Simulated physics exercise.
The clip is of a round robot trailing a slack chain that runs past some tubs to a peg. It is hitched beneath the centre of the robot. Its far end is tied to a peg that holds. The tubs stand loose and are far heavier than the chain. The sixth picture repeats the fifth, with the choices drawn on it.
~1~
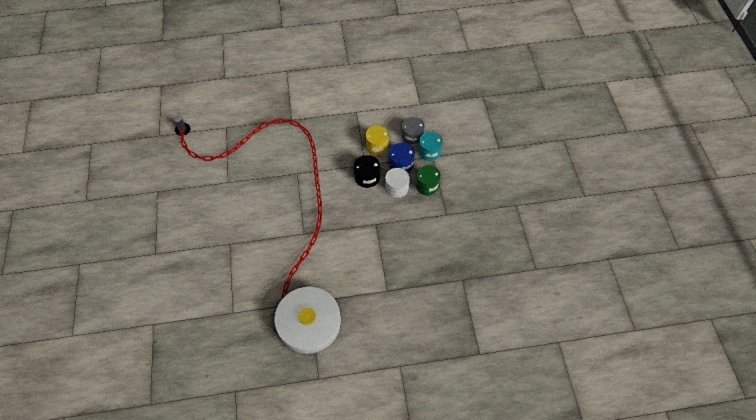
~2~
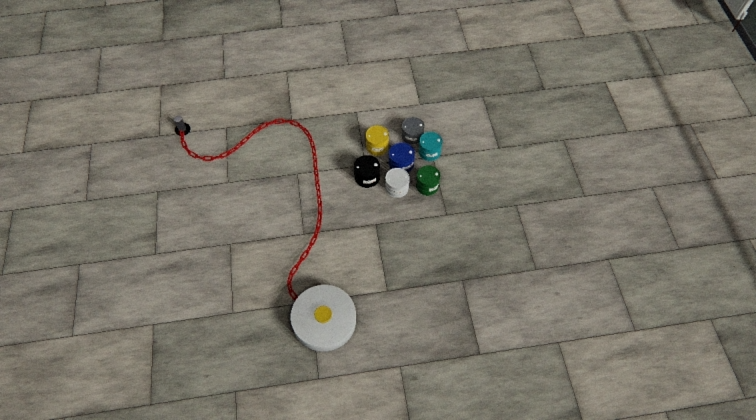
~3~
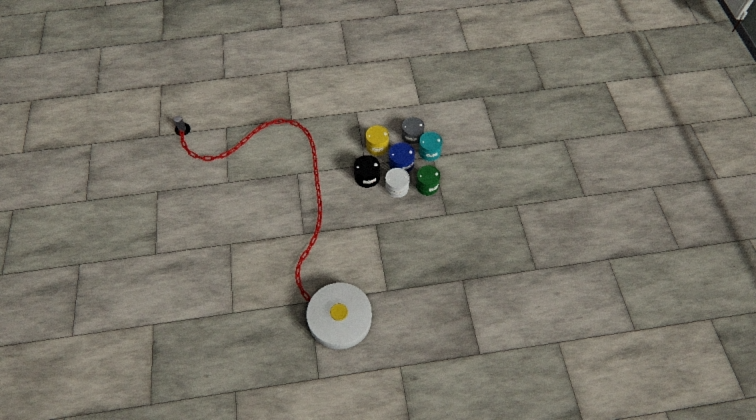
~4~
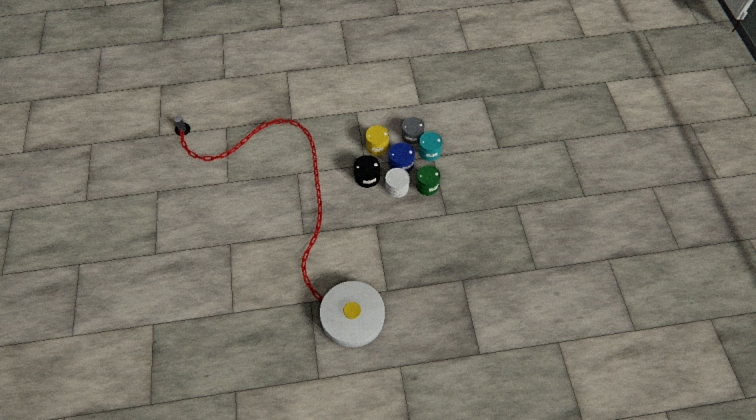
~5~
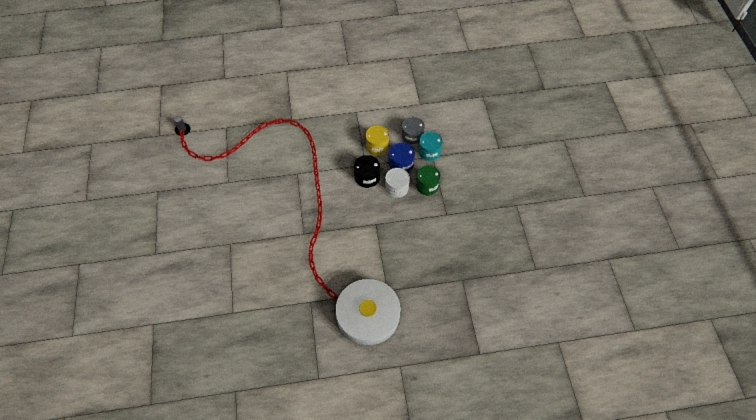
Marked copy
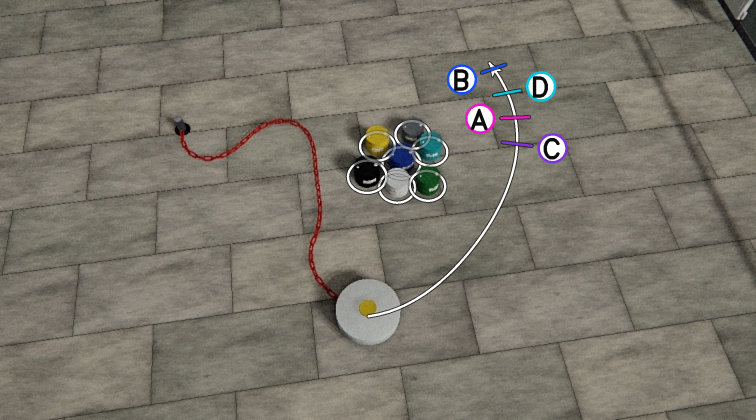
A round white robot with a yellow centre slid slowly a short way to the right across the grey tiled floor, trailing a red chain, while a cluster of seven coloured tubs stayed still.
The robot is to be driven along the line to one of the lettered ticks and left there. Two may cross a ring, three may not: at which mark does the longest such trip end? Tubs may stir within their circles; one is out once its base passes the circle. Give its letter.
Up to mark A.
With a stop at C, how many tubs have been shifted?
By then, none.
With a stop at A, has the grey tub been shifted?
By then, no.
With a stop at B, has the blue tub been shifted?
Yes.
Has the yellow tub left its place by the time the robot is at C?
No.
On the marked copy, A at (515, 118); B at (494, 69); C at (517, 144); D at (507, 93); the route from (368, 316) via (503, 199) to (490, 63).
Following A. Soon after the start, robot (462, 258).
Later, robot (511, 179).
In the end, robot (517, 112); green tub (426, 177); none over the rings.
As for the rest, B has seven over the rings; C is within the limit but short; D has four over the rings.
